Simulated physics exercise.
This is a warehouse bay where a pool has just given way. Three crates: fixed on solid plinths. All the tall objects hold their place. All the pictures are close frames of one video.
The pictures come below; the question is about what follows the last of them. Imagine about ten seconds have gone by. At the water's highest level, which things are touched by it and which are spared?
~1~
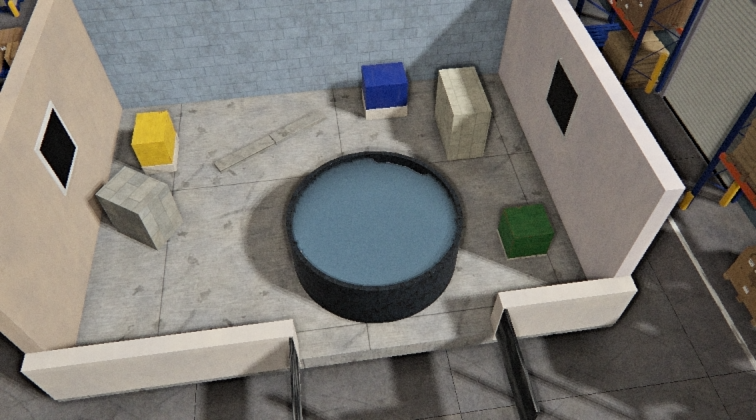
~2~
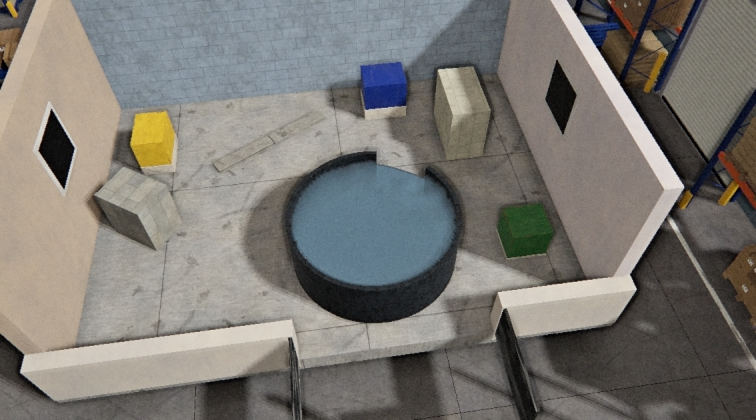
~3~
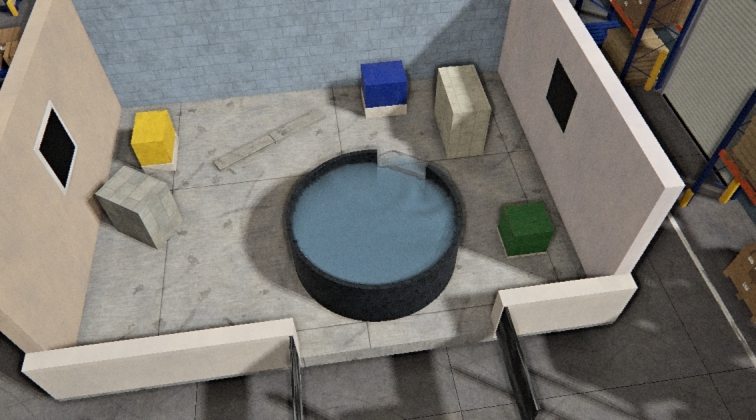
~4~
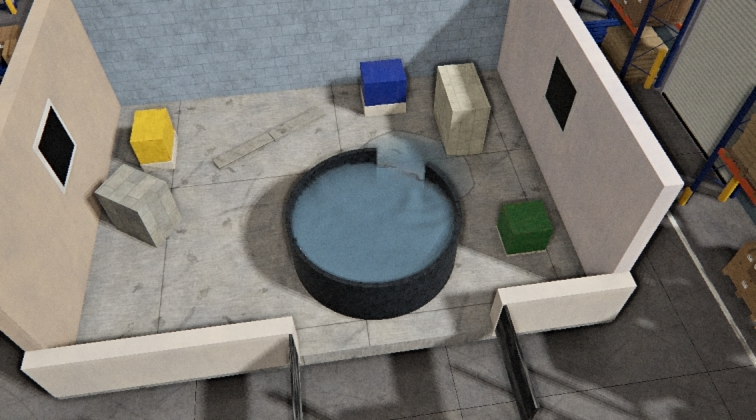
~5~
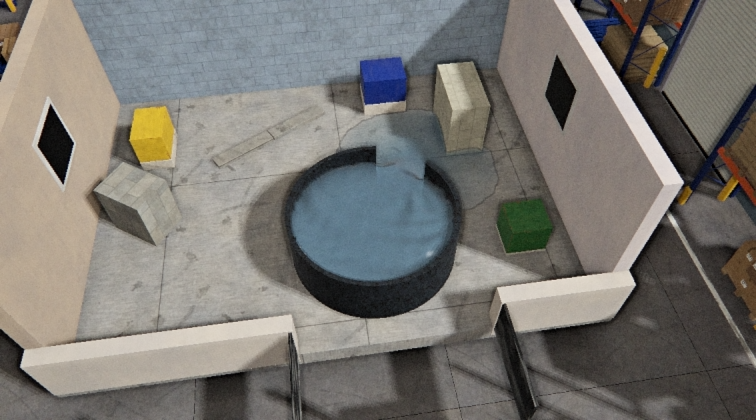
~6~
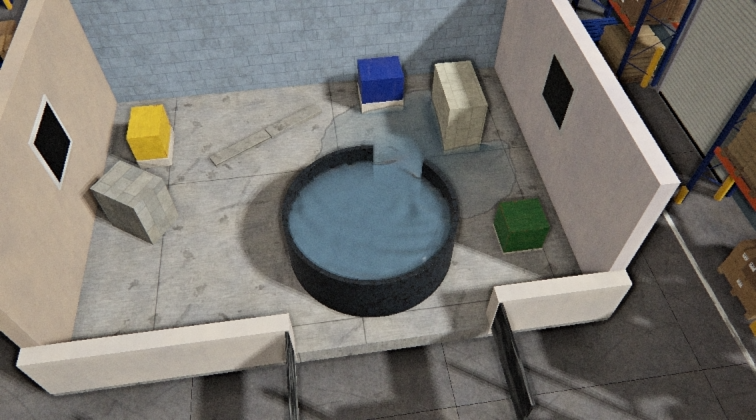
Going through them: The yellow crate is spared; the green crate is touched; the blue crate is touched.
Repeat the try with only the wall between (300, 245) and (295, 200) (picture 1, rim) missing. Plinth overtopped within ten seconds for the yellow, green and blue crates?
Yellow crate is reached; green crate is reached; blue crate is not reached.
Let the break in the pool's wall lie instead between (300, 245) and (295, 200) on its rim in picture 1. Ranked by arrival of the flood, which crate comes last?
I say the one in green.
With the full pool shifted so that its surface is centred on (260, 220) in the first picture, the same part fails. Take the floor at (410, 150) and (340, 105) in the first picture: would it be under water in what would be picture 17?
In turn: Covered, flooded.
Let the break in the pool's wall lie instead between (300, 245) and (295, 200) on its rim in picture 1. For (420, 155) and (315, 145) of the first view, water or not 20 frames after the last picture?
Going in the order you asked, the first is never reached and the second is never reached.
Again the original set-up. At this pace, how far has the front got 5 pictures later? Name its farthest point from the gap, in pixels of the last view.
My best guess is about (494, 70).
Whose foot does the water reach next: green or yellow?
That would be the green one.
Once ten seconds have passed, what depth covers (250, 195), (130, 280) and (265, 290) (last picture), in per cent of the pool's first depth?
Estimated readings in sequence: 8, 10, 10 percent.
A moment on, water covers 25 % of the floor; the yellow crate not reached, the green crate water round its plinth, the blue crate water round its plinth.
Next, water covers 35 % of the floor; the yellow crate not reached, the green crate water round its plinth, the blue crate water round its plinth.
Then, water covers 60 % of the floor; the yellow crate water round its plinth, the green crate water round its plinth, the blue crate water round its plinth.
Later, water covers 85 % of the floor; the yellow crate water round its plinth, the green crate water round its plinth, the blue crate water round its plinth.
In the end, water covers 100 % of the floor; the yellow crate stayed above the water, the green crate was topped, the blue crate was topped.
